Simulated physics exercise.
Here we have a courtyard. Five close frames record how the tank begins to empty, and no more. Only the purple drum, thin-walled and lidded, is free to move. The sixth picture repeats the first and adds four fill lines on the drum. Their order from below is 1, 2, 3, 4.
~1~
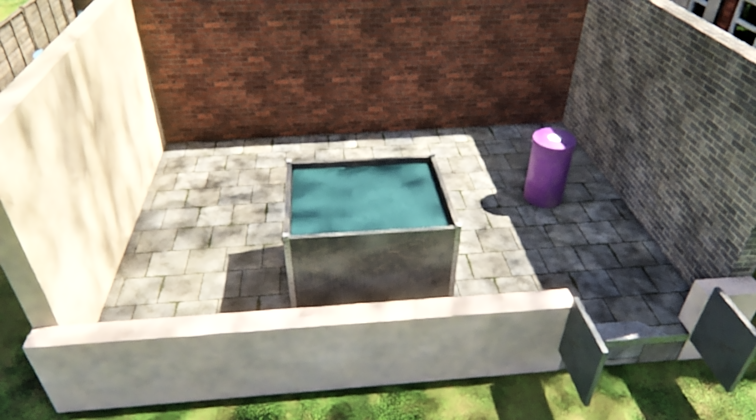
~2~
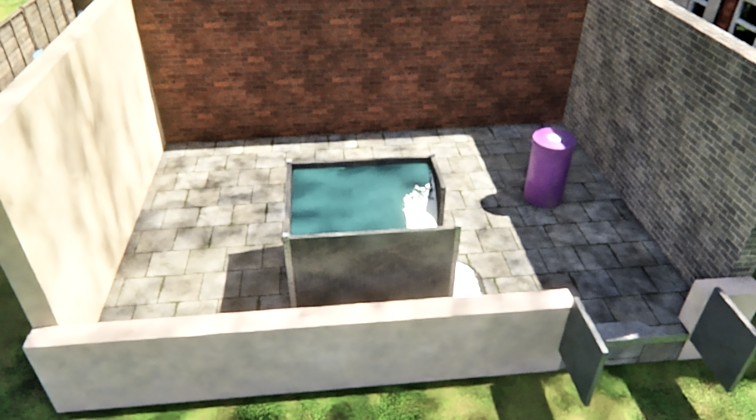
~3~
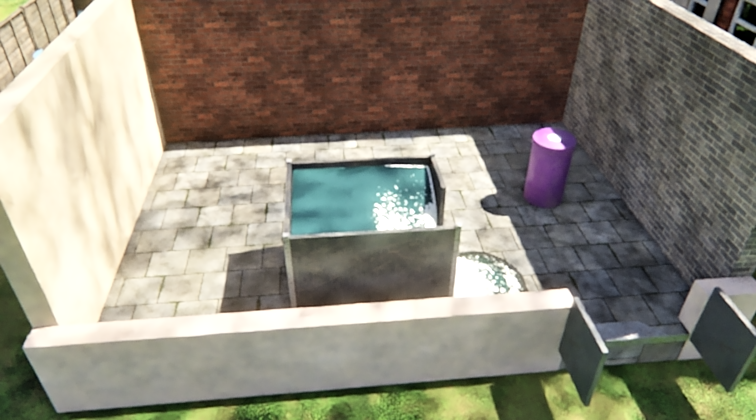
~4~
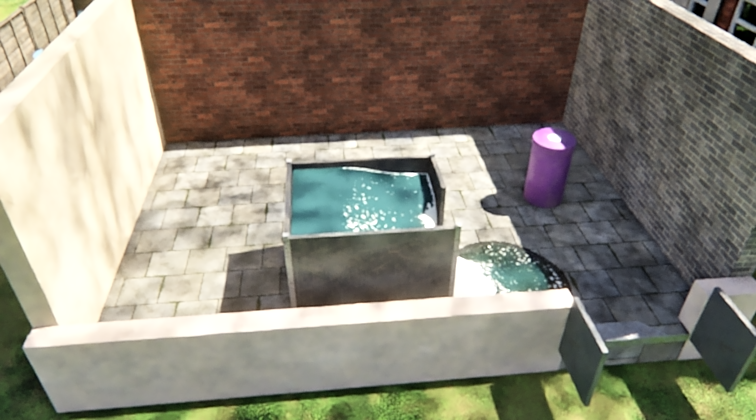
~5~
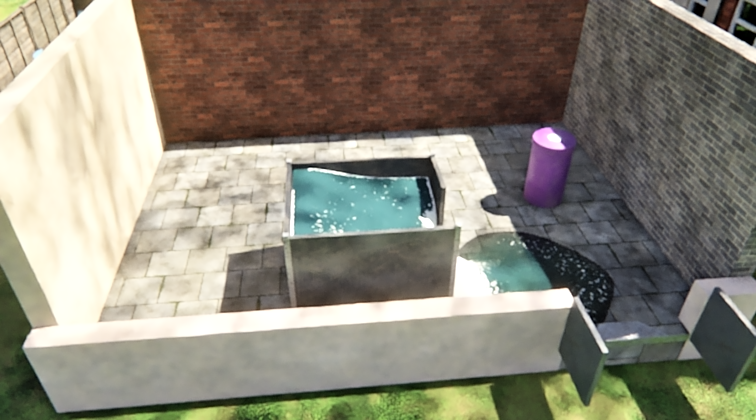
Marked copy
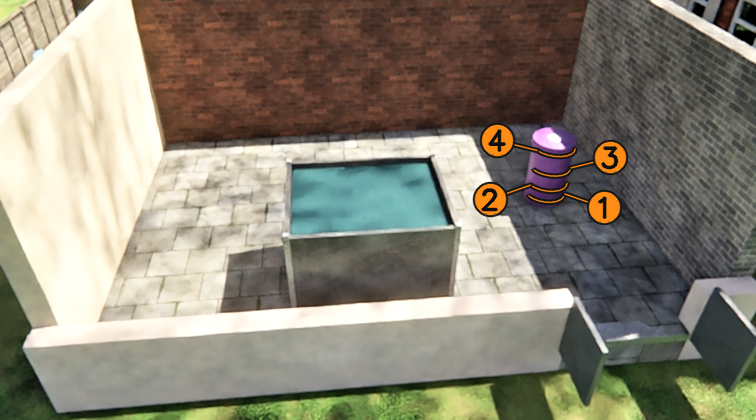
Water pours from the right side of a square tank and spreads across the paved courtyard.
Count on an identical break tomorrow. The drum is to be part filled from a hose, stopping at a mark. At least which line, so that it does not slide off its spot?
Take 2.
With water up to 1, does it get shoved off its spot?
Yes.
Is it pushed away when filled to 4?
No, not at all.
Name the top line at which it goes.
Here it is line 1.
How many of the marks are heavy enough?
Three of the four.
On the marked copy, 1 at (551, 202); 2 at (553, 191); 3 at (556, 176); 4 at (561, 156); from the bottom up 1, 2, 3, 4.
With 1, it is pushed about its own width away.
With 2, it does not move.
With 3, it does not move.
With 4, it does not move.
